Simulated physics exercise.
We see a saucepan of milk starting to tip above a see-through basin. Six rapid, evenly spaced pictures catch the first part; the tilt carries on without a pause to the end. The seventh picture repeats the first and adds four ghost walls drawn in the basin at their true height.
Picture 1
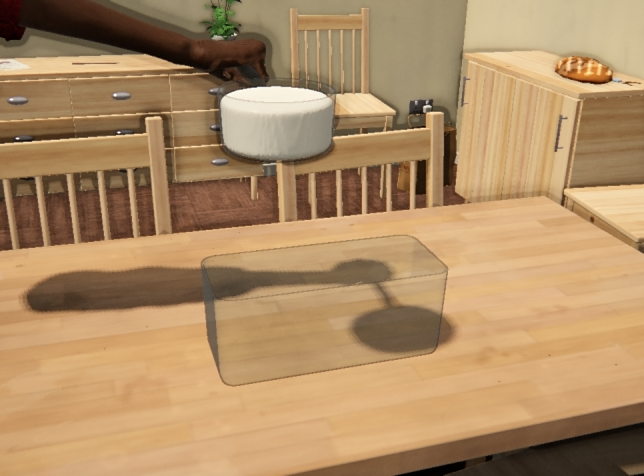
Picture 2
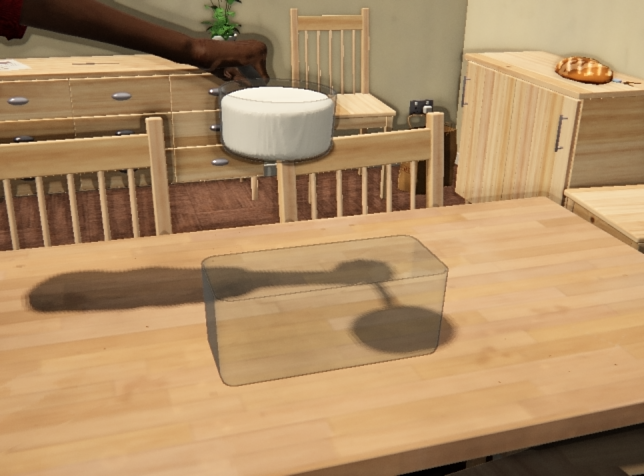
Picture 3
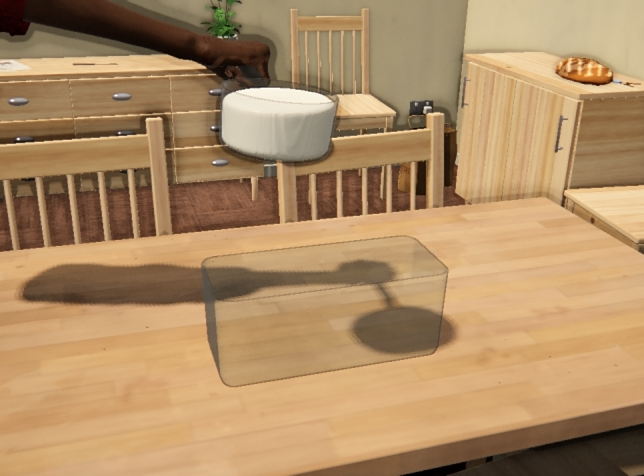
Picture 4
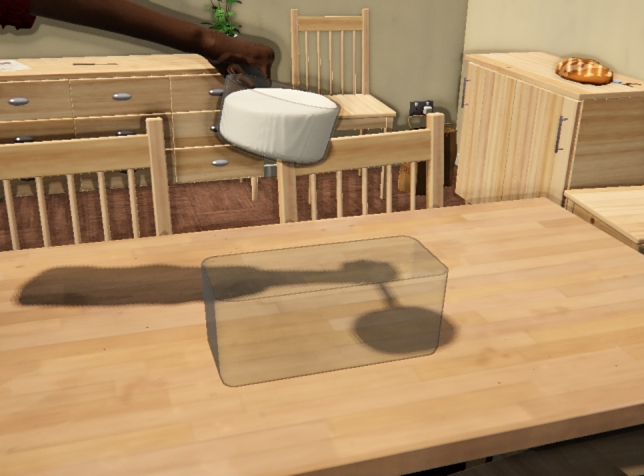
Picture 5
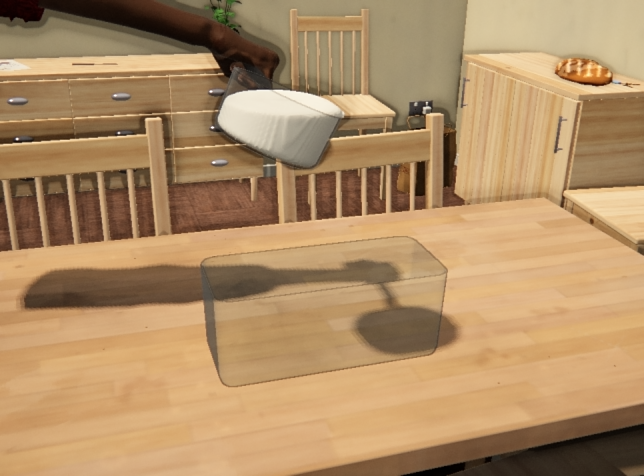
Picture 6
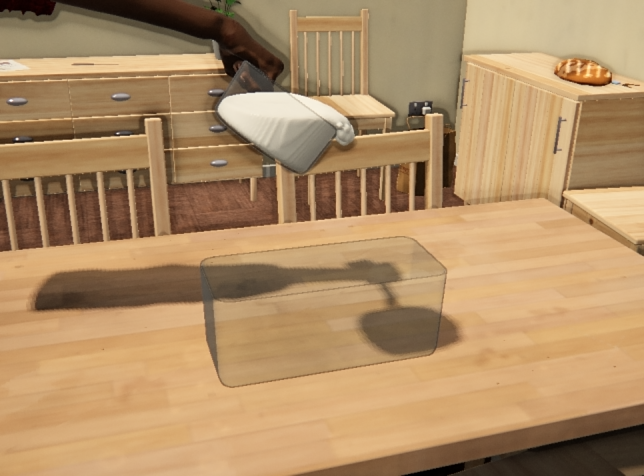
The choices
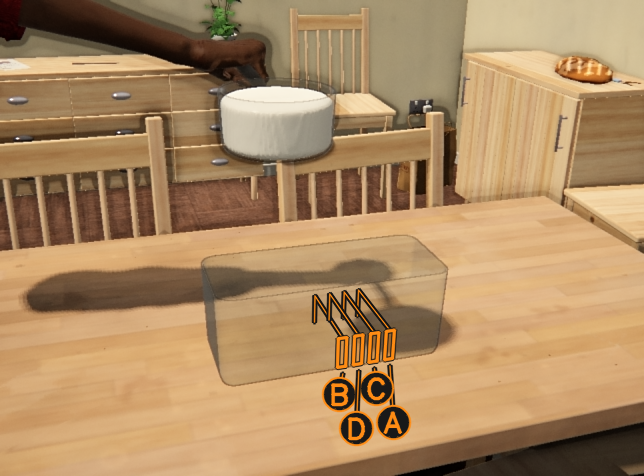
A white pan of milk, held by a hand above a see-through basin on a wooden table, stayed upright at first, then tilted to the right until milk slipped over its lip.
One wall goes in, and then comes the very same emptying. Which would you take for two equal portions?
I would pick position A.
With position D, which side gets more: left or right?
The right side.
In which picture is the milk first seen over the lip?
In picture 5.
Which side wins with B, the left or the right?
The right side.
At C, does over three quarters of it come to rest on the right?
No, it does not.
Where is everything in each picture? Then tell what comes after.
The first frame shows upright, lip at (331, 86); basin from (220, 384) to (436, 348); nothing has left yet.
The second frame shows upright, lip at (331, 88); nothing has left yet.
The third frame shows tipped about 7°, lip at (333, 94); nothing has left yet.
The fourth frame shows tipped about 15°, lip at (336, 102); nothing has left yet.
The fifth frame shows tipped about 25°, lip at (336, 113); milk is over the lip, down to (336, 113).
The sixth frame shows tipped about 37°, lip at (335, 125); milk is over the lip, down to (342, 141).
In orange, A at (389, 365); B at (342, 373); C at (374, 368); D at (358, 370).
With A, about 52 % ends left of the wall and 47 % right of it.
With B, about 11 % ends left of the wall and 88 % right of it.
With C, about 35 % ends left of the wall and 63 % right of it.
With D, about 17 % ends left of the wall and 81 % right of it.
